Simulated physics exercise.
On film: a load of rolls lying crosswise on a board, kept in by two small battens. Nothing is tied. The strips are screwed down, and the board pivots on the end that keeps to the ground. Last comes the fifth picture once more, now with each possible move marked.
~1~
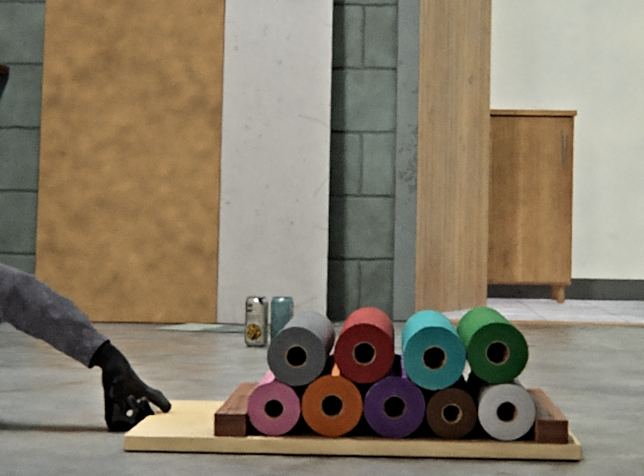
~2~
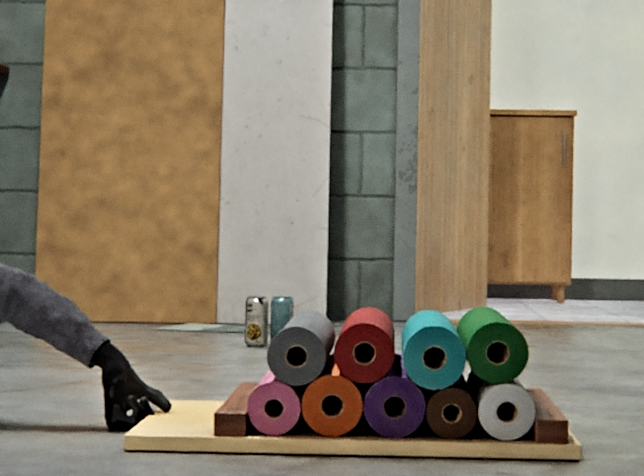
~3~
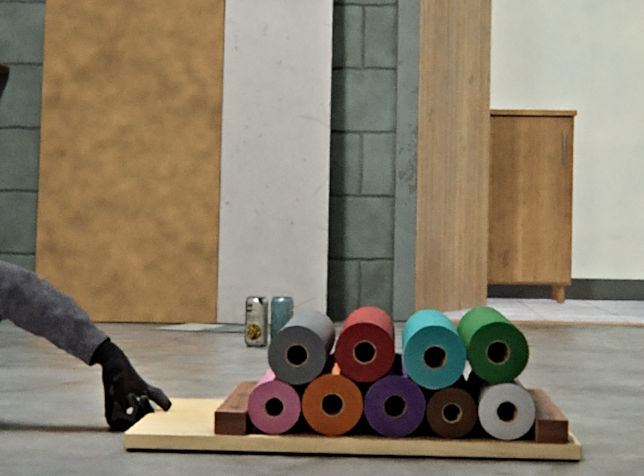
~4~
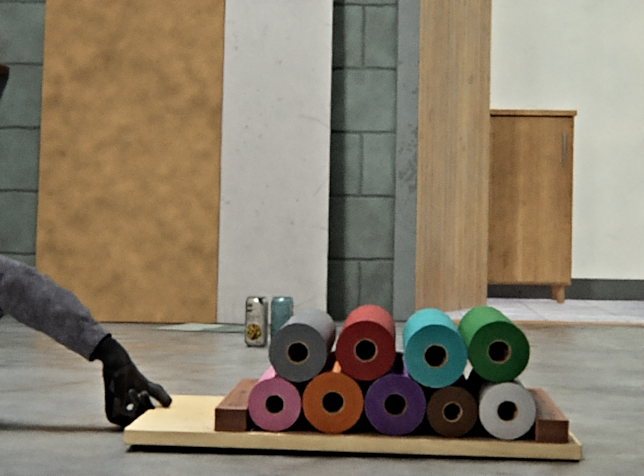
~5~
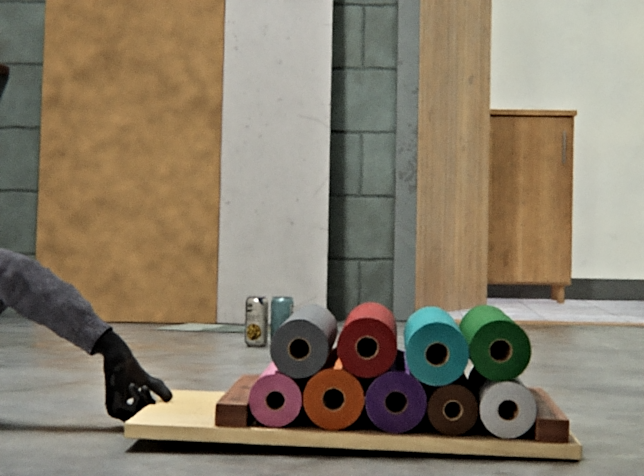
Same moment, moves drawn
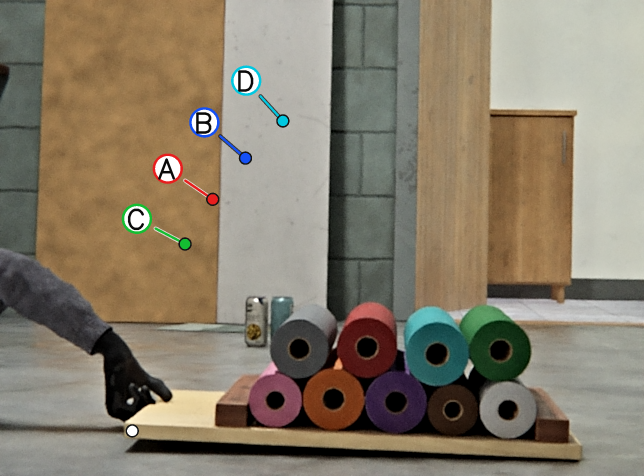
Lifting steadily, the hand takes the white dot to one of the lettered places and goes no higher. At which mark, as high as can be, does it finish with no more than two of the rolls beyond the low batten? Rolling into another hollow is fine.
The last mark within the limit is C.
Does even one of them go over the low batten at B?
Yes.
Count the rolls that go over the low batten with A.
At A the number is three.
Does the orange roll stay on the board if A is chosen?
Yes, with A.
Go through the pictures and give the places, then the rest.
Grey roll (297, 357); red roll (364, 353); green roll (498, 353), in the first picture.
Green roll (498, 353); board (355, 416), in the second picture.
Board (355, 416); pink roll (274, 407); white roll (507, 412), in the third picture.
Board (355, 413); pink roll (274, 405); orange roll (333, 403), in the fourth picture.
Board (356, 411); pink roll (275, 400); orange roll (333, 399), in the fifth picture.
On the marked copy, A at (212, 199); B at (245, 158); C at (185, 244); D at (283, 121); the white dot at (132, 431).
Following C. Soon after the start, board at 16°.
Later, board at 27°.
In the end, board at 27°, two over the low batten (turquoise, green).
As for the rest, A three over the low batten (turquoise, red, green); B four over the low batten (turquoise, grey, red, green); D four over the low batten (turquoise, grey, red, green).
